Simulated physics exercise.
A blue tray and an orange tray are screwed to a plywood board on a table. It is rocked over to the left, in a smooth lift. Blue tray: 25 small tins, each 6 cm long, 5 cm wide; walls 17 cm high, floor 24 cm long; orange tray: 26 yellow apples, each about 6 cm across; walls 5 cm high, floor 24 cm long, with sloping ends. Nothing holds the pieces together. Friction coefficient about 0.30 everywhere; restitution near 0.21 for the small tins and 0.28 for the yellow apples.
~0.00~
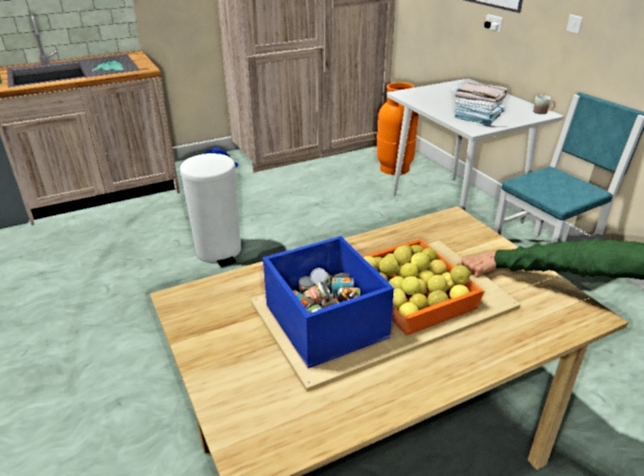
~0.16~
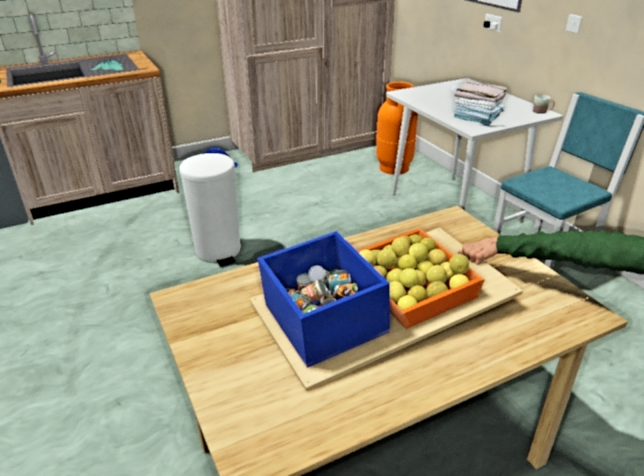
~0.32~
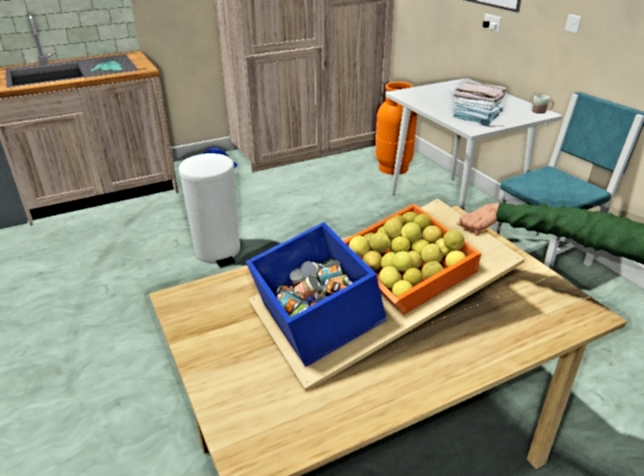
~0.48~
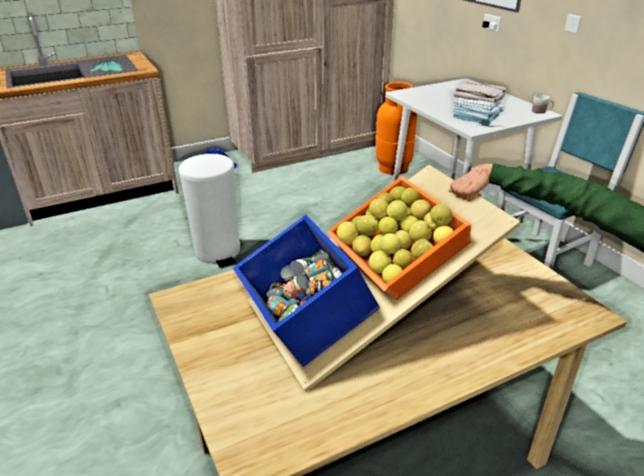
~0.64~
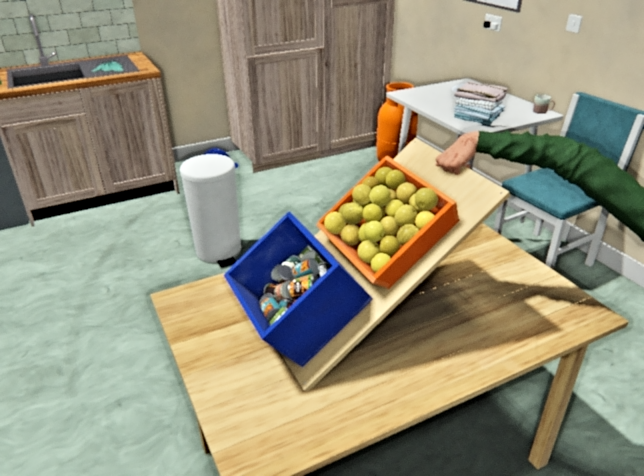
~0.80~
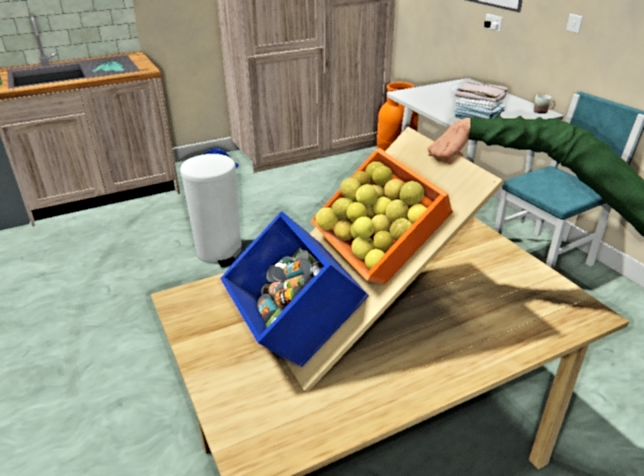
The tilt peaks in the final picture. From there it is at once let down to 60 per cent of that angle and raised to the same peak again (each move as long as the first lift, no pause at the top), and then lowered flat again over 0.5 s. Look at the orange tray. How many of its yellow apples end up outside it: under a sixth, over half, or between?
The orange tray loses fewer than one in six of its yellow apples.
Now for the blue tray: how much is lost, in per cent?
Lost: Blue tray 0 per cent.
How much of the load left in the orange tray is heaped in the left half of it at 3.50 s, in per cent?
Some 60 per cent.
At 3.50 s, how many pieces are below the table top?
About 1.
After 1.23 s, tilt 31°; 0 of 25 out of the blue tray and 0 of 26 out of the orange tray.
After 1.77 s, tilt 26°; 0 of 25 out of the blue tray and 1 of 26 out of the orange tray.
After 2.53 s, tilt 33°; 0 of 25 out of the blue tray and 2 of 26 out of the orange tray.
Final count (at 3.50 s), 0 of 25 out of the blue tray and 2 of 26 out of the orange tray. Asked share, 2 of 26, 8 per cent.
